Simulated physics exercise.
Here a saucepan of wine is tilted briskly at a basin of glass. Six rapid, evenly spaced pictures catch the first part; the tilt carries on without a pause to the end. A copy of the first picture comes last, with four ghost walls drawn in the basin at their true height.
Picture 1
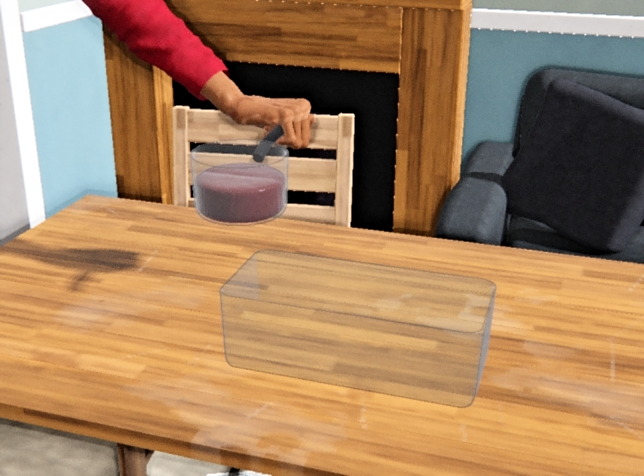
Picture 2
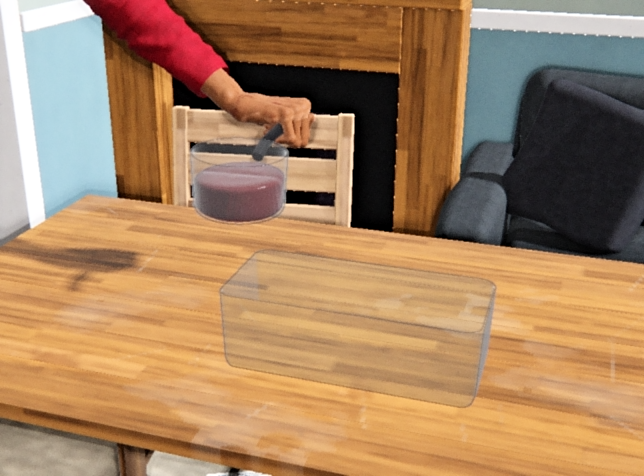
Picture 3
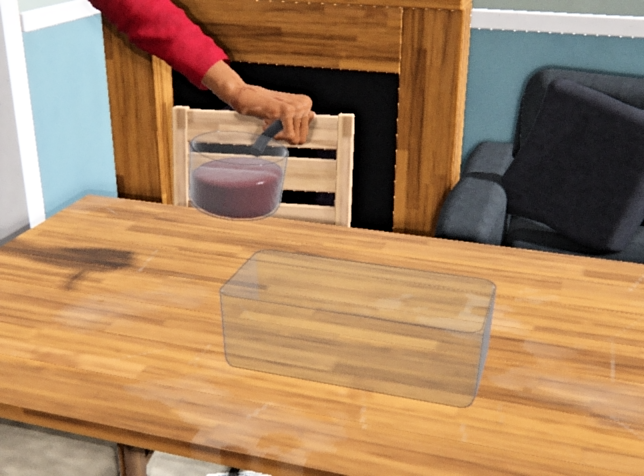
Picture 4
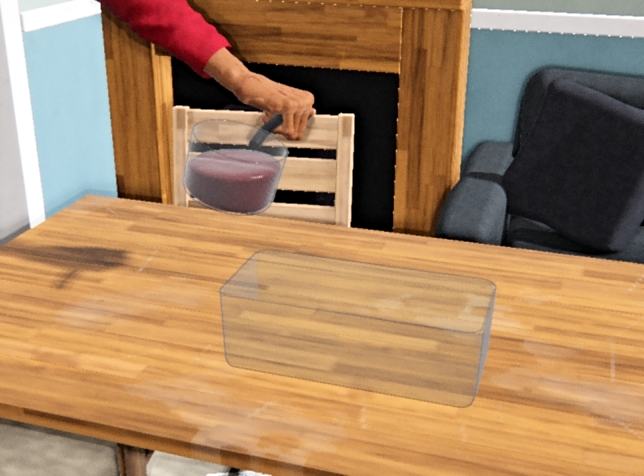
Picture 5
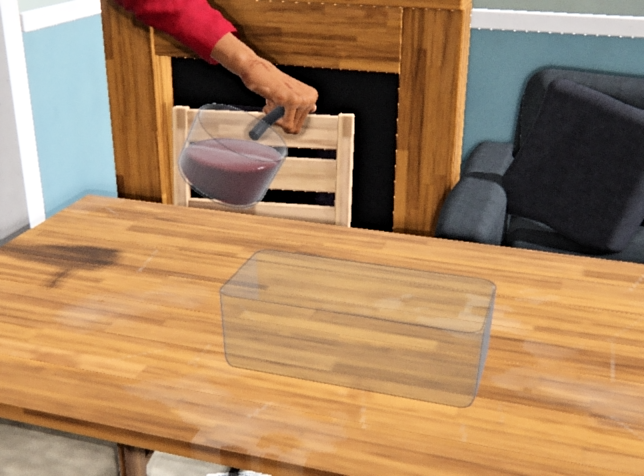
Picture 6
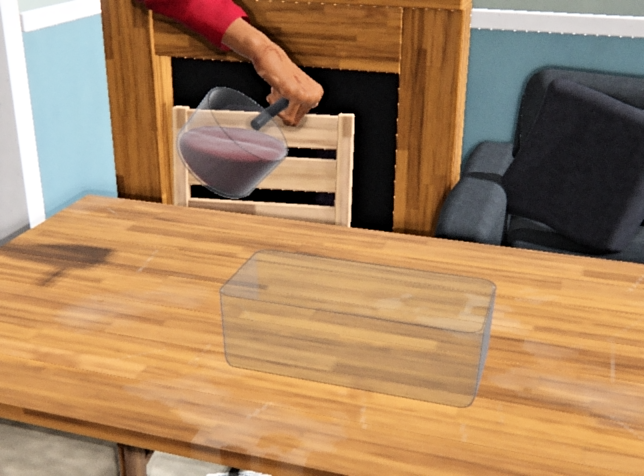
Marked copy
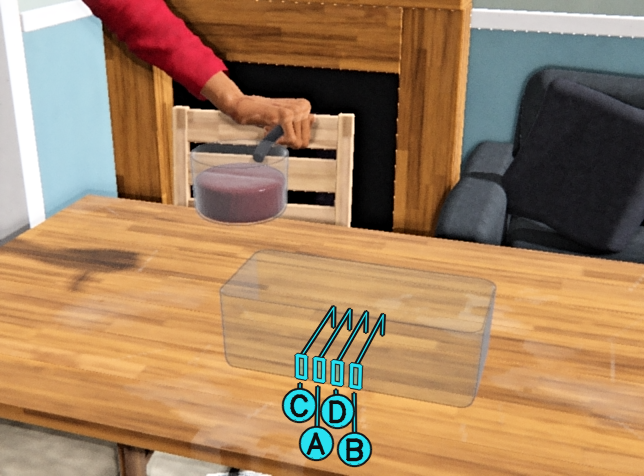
A hand in a red sleeve grips the dark handle of a clear saucepan of purplish wine above the far left of a wooden table, seen from slightly above in a room with blue walls. An empty clear glass basin sits mid-table, with a pale wooden chair and dark armchair behind. The hand briskly tilts the upright pan, wine reaching its lip, while the camera stays still.
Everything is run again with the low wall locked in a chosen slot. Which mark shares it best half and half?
B.
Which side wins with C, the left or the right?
The right one.
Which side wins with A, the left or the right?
The right one.
On the marked copy, A at (317, 387); B at (354, 393); C at (300, 383); D at (335, 390).
For position A, about 10 % ends left of the wall and 88 % right of it.
For position B, about 52 % ends left of the wall and 46 % right of it.
For position C, about 9 % ends left of the wall and 89 % right of it.
For position D, about 14 % ends left of the wall and 84 % right of it.
